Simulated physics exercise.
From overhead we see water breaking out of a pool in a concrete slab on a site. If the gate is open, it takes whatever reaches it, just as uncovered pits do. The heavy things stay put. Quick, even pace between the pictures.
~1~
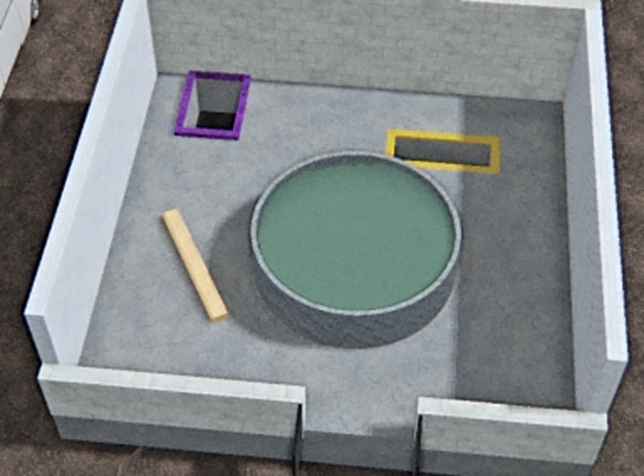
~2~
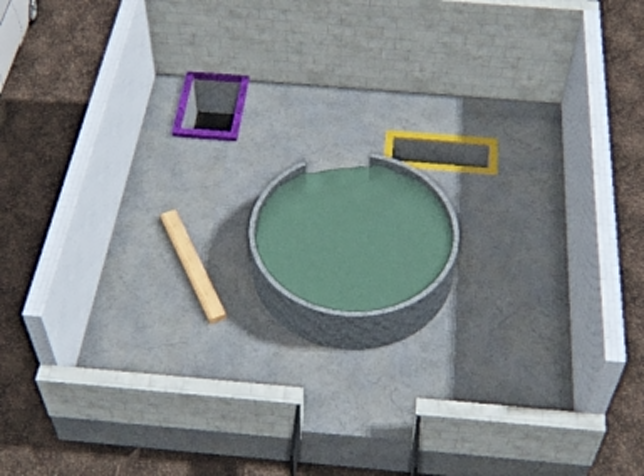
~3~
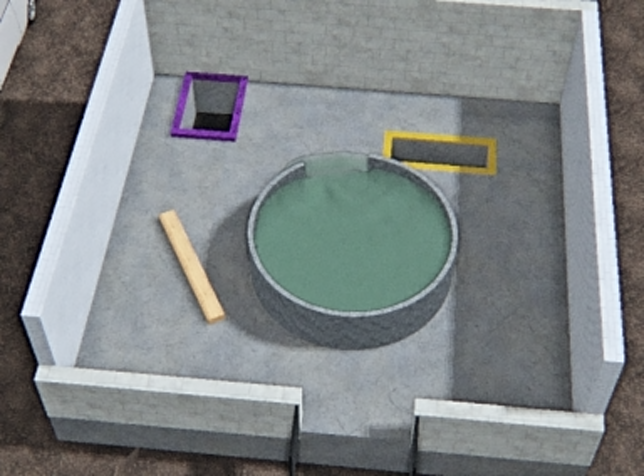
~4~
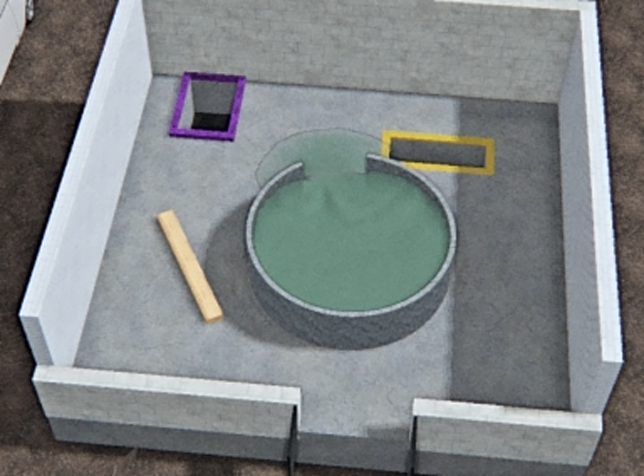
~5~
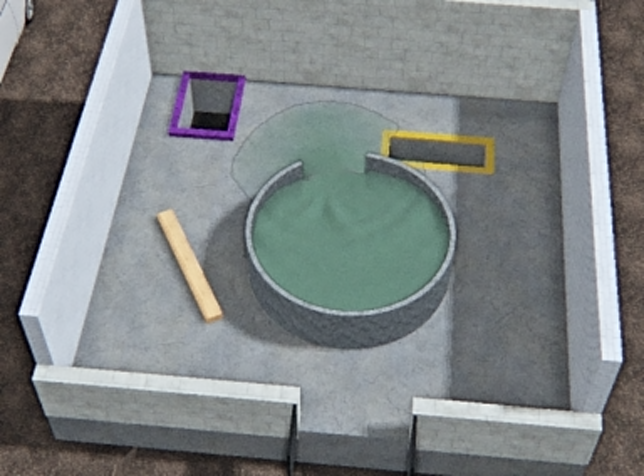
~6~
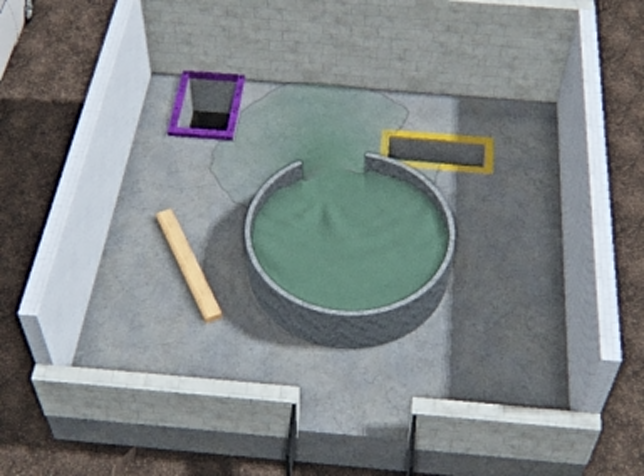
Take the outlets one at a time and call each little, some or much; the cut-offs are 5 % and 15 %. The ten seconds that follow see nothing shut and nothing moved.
In order: The gate catches little; the yellow pit catches some; the purple pit catches much.
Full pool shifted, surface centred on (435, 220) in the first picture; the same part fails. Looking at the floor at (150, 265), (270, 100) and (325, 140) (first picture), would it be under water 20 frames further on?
Okay, first one high and dry, second one got wet, last one got wet.
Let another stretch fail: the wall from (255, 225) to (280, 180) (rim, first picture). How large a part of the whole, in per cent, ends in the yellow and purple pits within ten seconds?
Result - yellow: 0 %; purple: 35 %.
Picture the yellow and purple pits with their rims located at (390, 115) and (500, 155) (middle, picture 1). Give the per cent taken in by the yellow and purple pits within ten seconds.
Yellow 35 %; purple 0 %.
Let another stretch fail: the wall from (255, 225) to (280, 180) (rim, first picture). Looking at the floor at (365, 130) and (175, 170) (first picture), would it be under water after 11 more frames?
Unsoaked, then soaked.
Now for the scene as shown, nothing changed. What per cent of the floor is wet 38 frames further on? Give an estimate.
About 65 per cent.
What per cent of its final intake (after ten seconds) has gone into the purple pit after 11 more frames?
Around 25 percent.
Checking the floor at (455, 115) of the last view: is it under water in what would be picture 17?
Submerged.
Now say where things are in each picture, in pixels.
In the first frame, the round tank at (356, 232) is whole and still.
In the second frame, water pours out on the round tank's far side and has run to a hidden place.
In the third frame, the front is at a hidden place, out from the gap on the round tank's far side.
In the fourth frame, water pours out on the round tank's far side and has run to (383, 145).
In the fifth frame, water pours out on the round tank's far side and has run to (315, 105).
In the sixth frame, water pours out on the round tank's far side and has run to (300, 84).
A moment on, water covers 20 % of the floor; the gate 0 %, the yellow pit 1 %, the purple pit 1 %.
Next, water covers 25 % of the floor; the gate 0 %, the yellow pit 2 %, the purple pit 5 %.
Then, water covers 35 % of the floor; the gate 0 %, the yellow pit 3 %, the purple pit 12 %.
Later, water covers 65 % of the floor; the gate 0 %, the yellow pit 6 %, the purple pit 20 %.
In the end, water covers 95 % of the floor; the gate 1 %, the yellow pit 10 %, the purple pit 24 %.
